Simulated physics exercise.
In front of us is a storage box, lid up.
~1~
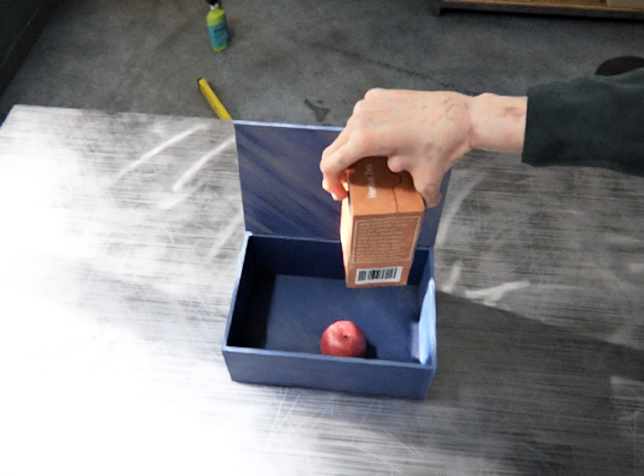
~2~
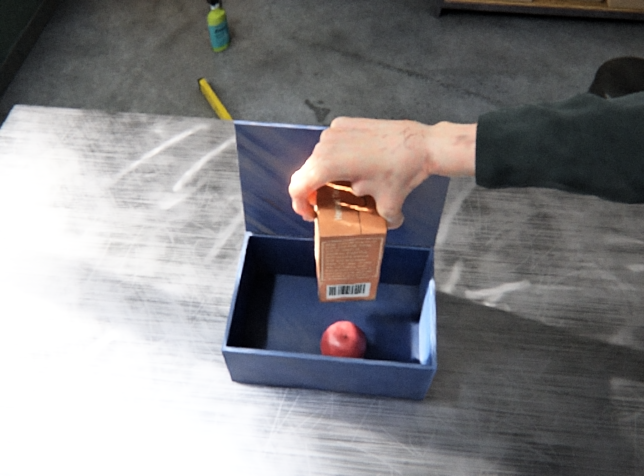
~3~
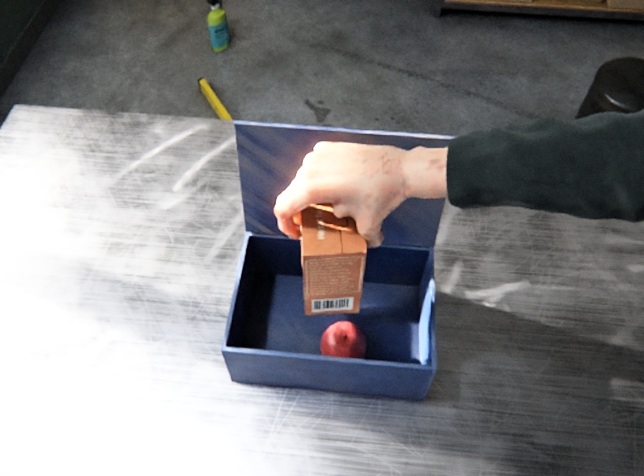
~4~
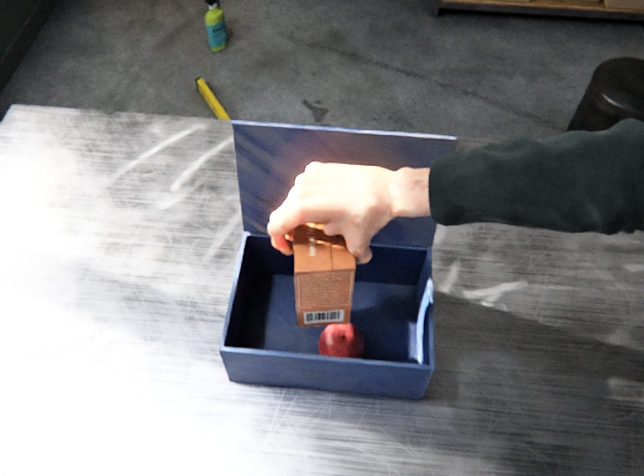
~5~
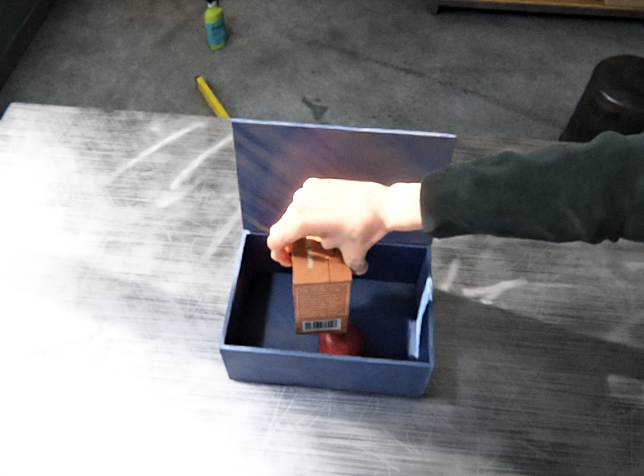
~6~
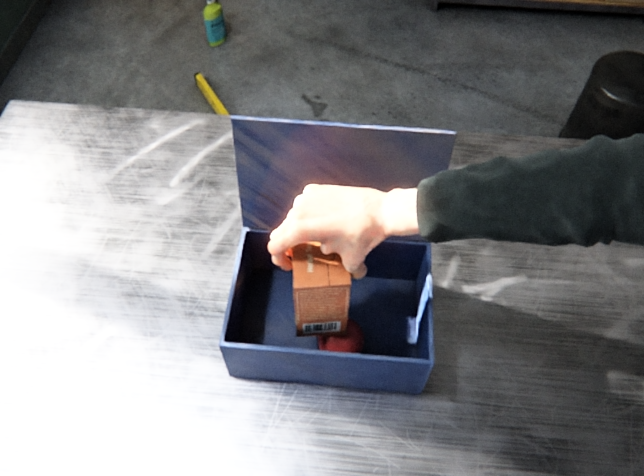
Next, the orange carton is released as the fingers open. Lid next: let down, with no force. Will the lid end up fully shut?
Yes.
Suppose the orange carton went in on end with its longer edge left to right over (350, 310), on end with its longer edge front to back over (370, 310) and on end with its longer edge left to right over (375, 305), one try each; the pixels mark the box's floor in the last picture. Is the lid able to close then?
Results in order: Lid up, lid up, lid up.
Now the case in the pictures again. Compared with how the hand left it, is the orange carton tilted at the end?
In the end, the orange carton winds up askew.
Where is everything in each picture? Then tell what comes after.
The first frame shows on its way; orange carton (378, 221); red apple (344, 345).
The second frame shows on its way; orange carton (346, 240); red apple (344, 345).
The third frame shows on its way; orange carton (331, 257); red apple (344, 346).
The fourth frame shows on its way; orange carton (322, 271); red apple (342, 345).
The fifth frame shows on its way; orange carton (320, 281).
The sixth frame shows put in, still held; orange carton (320, 284).
Then, 0.30 s past the last view, orange carton on its side near (306, 299); red apple displaced a little.
Then, 1.20 s past the last view, lid starting down; orange carton on its side near (307, 326); red apple displaced about its own width.
Then, 1.70 s past the last view, lid 50° above the rim; orange carton on its side near (307, 326); red apple displaced about its own width.
Then, 2.10 s past the last view, lid 12° above the rim; orange carton on its side near (307, 326); red apple displaced about its own width.
Finally, lid shut; down or leaning hard in the box, orange carton; moved from the start, red apple. Final places as the last picture's camera would see them, orange carton near (307, 326).
